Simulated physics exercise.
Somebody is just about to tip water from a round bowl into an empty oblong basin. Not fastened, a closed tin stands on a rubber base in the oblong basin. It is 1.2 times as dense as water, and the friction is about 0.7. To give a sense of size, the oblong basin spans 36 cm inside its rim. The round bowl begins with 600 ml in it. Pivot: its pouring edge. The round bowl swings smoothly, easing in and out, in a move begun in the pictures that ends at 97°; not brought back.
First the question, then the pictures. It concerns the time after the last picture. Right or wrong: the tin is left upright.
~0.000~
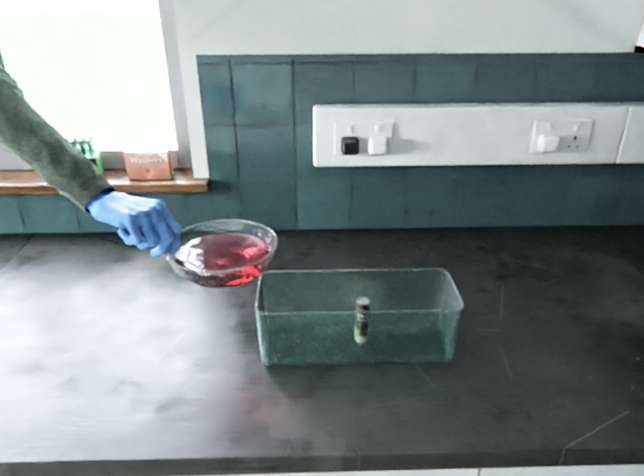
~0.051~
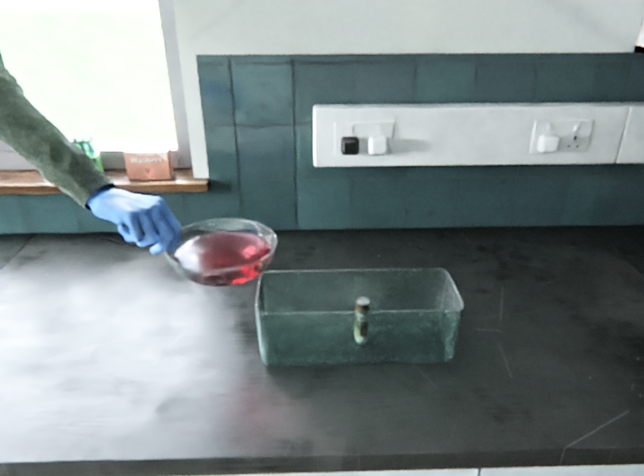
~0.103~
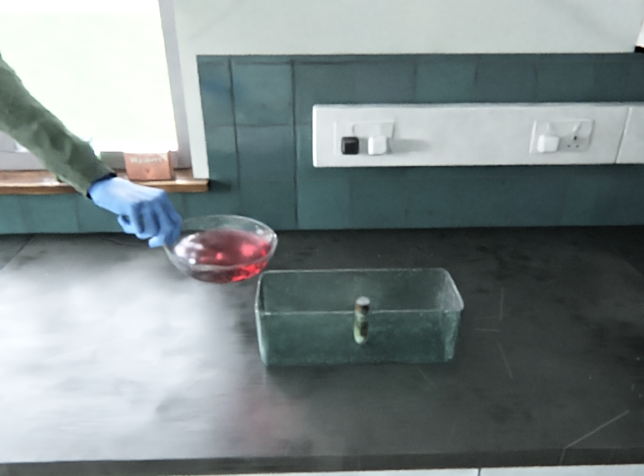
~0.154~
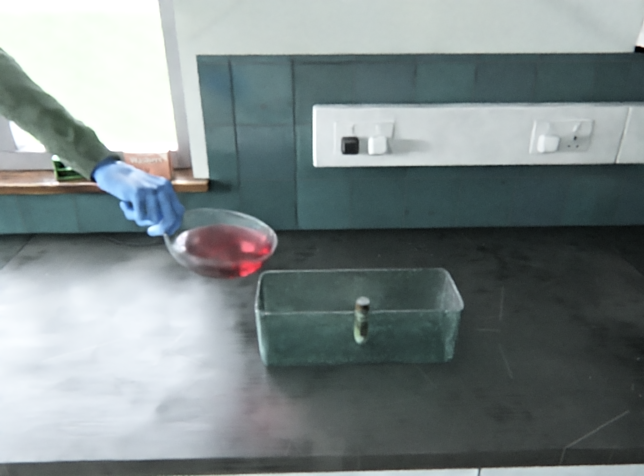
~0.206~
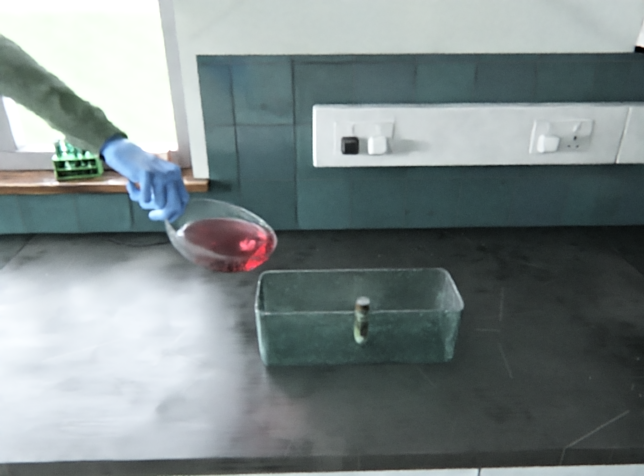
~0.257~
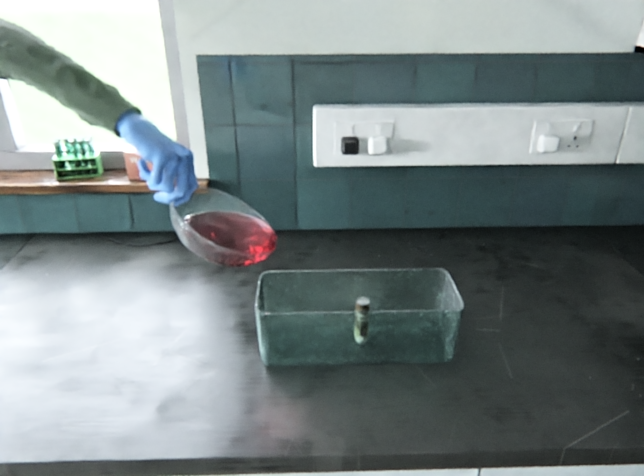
Wrong.
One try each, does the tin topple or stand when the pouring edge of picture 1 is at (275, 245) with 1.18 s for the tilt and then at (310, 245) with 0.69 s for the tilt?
Trial 1 - tin stays standing; trial 2 - tin stays standing.
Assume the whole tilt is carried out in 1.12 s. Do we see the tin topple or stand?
Then it holds its balance.
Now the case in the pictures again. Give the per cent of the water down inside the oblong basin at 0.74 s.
About 98 %.
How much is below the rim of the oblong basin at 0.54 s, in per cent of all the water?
24 %, give or take.
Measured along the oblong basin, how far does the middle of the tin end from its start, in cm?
About 10.5 cm.
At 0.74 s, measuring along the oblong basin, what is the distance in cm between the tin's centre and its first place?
The tin has gone some 4 cm.
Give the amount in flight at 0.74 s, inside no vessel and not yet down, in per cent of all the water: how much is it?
Airborne share: Near 1 %.
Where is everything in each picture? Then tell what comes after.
In the first picture, it leans 0°; its right rim is at (277, 244); the water meets the walls at (175, 253) and (272, 252); the oblong basin's rim runs from (258, 292) to (455, 289); the tin's top is at (363, 303).
In the second picture, it leans 1°; its right rim is at (277, 244); the water meets the walls at (175, 251) and (272, 251).
In the third picture, it leans 5°; its right rim is at (277, 244); the water meets the walls at (175, 247) and (272, 249).
In the fourth picture, it leans 11°; its right rim is at (276, 244); the water meets the walls at (175, 241) and (273, 246).
In the fifth picture, it leans 20°; its right rim is at (276, 244); the water meets the walls at (177, 231) and (274, 242).
In the sixth picture, it leans 30°; its right rim is at (276, 244); the water meets the walls at (181, 222) and (268, 235); 1 per cent is over the edge.
After 0.54 s the tilt is 86° and 9 per cent is still to pour; the tin stands where it began.
After 0.74 s the tilt is 97° and 0 per cent is still to pour; the tin stands 4 cm from where it began.
After 0.96 s the tilt is 97° and 0 per cent is still to pour; the tin leans 26°.
After 1.19 s the tilt is 97° and 0 per cent is still to pour; the tin lies on its side.
In the end the tin lies on its side.
